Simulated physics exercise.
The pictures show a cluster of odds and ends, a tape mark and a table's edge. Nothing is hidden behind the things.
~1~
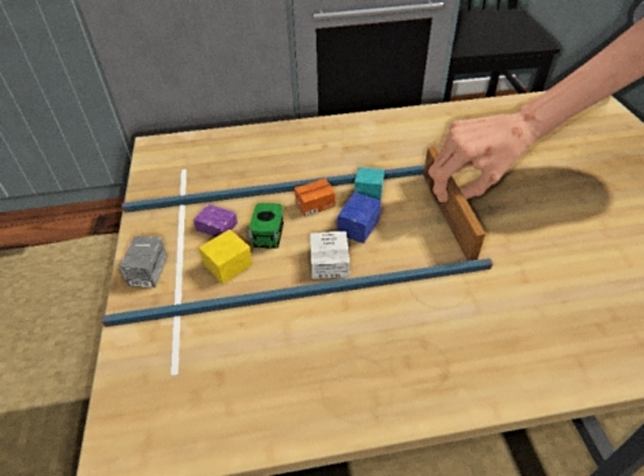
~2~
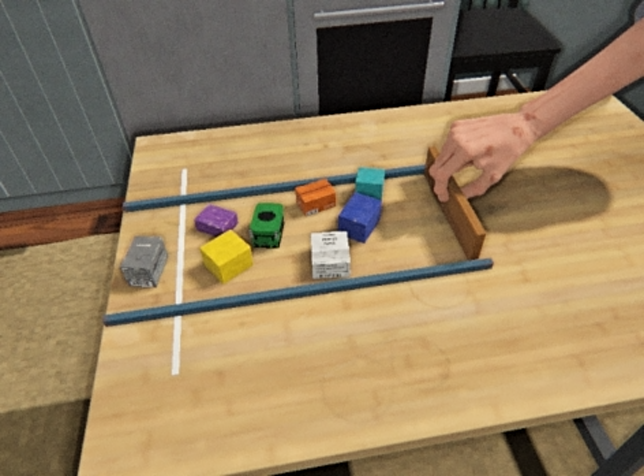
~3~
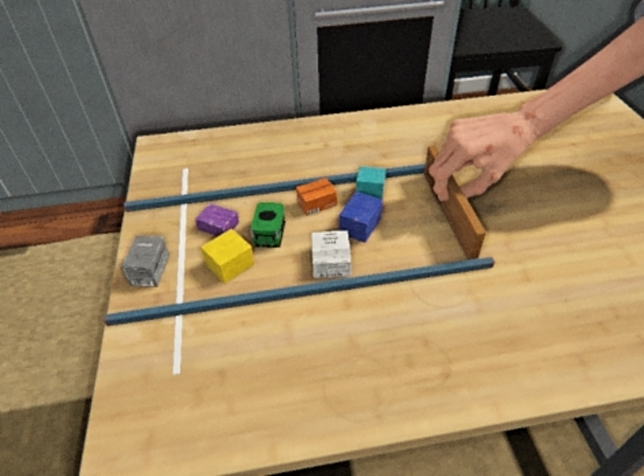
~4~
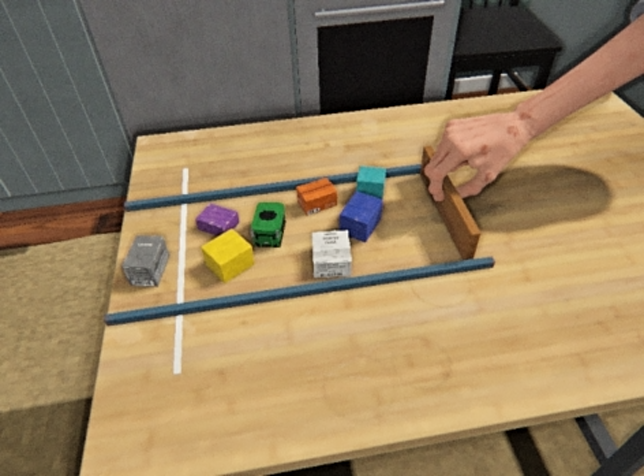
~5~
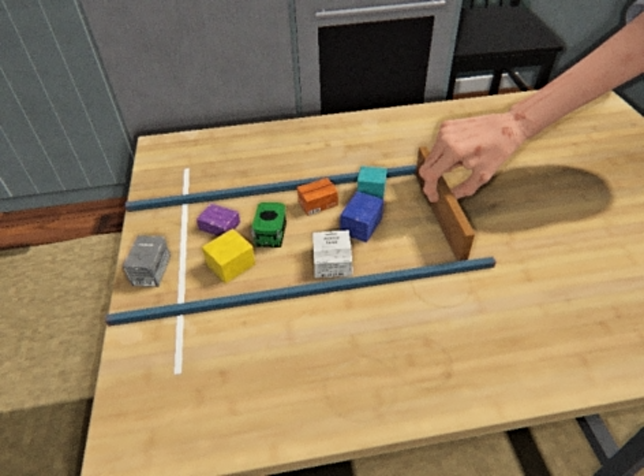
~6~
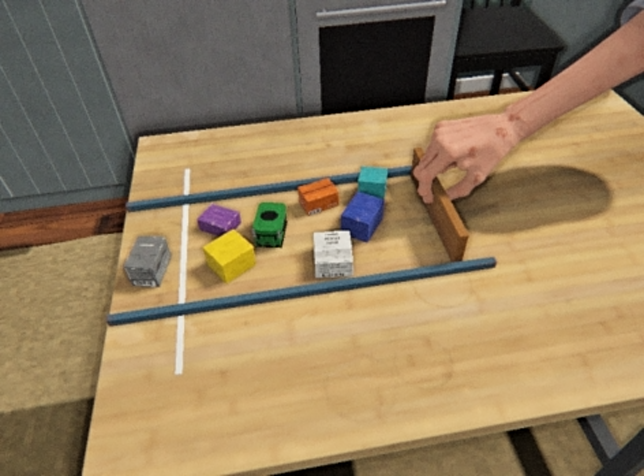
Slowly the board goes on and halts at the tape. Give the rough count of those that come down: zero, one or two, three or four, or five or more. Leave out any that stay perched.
Outcome: The number that fall off is one or two.
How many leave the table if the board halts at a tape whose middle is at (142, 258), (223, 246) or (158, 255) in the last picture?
In that order 5, 0 and 5.
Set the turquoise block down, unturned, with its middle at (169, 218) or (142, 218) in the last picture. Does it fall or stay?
The turquoise block tumbles off; falls.
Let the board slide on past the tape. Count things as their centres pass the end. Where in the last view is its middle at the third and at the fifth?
Its middle is around (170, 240) and later (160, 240).
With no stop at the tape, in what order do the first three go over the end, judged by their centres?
Earliest first: The grey box, the purple block, the yellow block.
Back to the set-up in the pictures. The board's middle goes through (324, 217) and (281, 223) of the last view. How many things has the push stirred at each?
First 4, then 7.
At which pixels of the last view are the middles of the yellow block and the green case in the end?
About (126, 268), and the other about (137, 239).
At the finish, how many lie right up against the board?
In contact: 3.
Soon after, none off yet; grey box at rest near (149, 261); purple block at rest near (219, 221); yellow block at rest near (230, 256).
Then, none off yet; grey box at rest near (149, 261); purple block moving near (213, 223); yellow block moving near (225, 258).
Further on, none off yet; grey box moving near (138, 262); purple block moved well along near (153, 228); yellow block moved about its own width near (169, 264).
At rest, the number that fall off is one or two; fallen, purple block and grey box.
